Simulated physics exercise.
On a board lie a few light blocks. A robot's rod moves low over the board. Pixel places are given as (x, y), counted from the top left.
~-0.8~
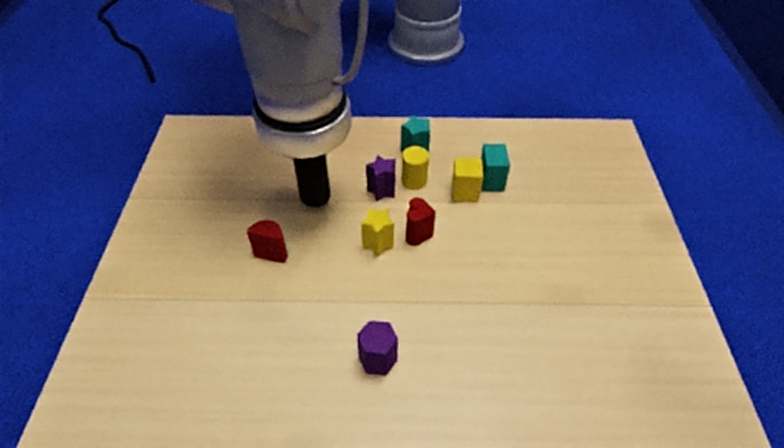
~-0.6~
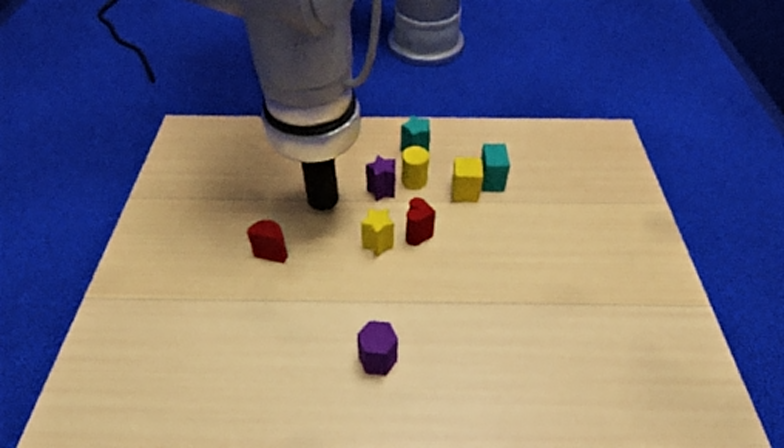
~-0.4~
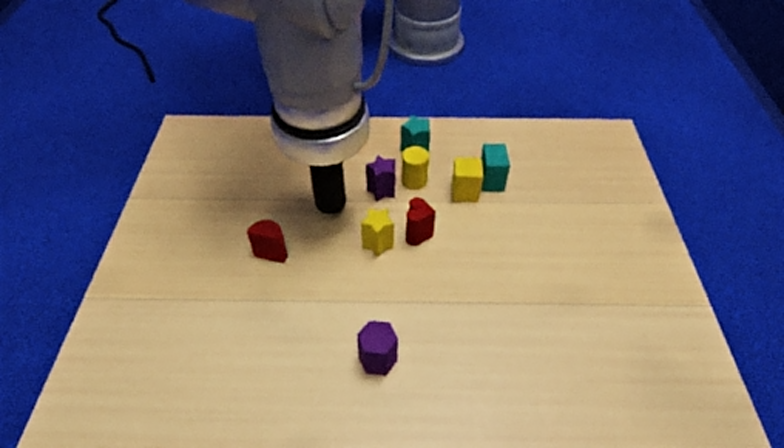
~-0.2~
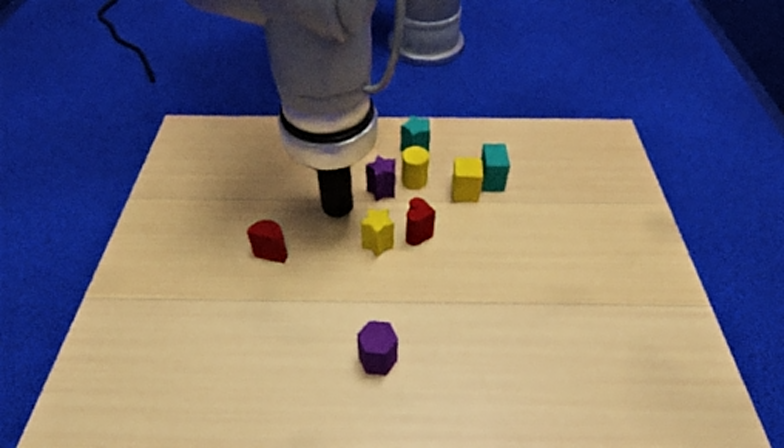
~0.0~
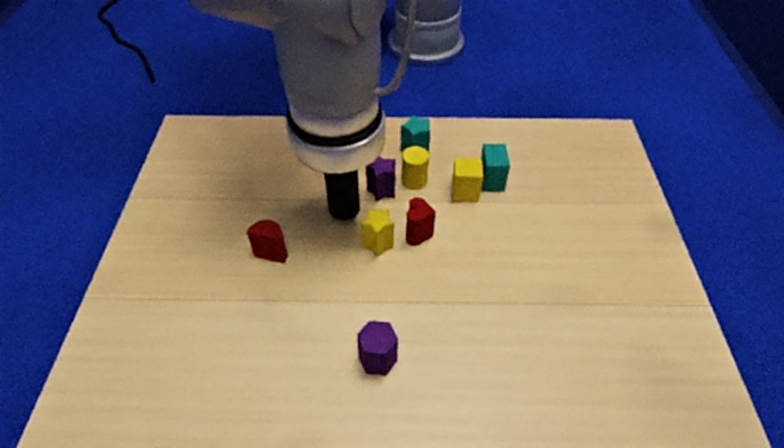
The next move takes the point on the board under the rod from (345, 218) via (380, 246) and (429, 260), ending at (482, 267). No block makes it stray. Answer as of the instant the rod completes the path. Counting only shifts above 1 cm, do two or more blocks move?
Final answer: No.
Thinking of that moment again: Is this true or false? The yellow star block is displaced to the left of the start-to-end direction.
That claim is false.
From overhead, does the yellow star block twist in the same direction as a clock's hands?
Yes
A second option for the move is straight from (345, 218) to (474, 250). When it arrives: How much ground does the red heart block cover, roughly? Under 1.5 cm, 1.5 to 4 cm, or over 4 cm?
Band: Over 4 cm.
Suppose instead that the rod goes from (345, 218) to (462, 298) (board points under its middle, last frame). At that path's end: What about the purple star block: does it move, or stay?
It is still where it was.
On the path given first. One third of the way, rod at (380, 238); yellow star block at (404, 234), turned 15° clockwise.
Two thirds of the way, rod at (430, 252); yellow star block at (453, 252), turned 30° clockwise; red heart block at (425, 207), turned 30° anticlockwise.
At the end, rod at (484, 259); yellow star block at (479, 265), turned 90° clockwise; purple star block unmoved; red heart block at (425, 207), turned 30° anticlockwise.
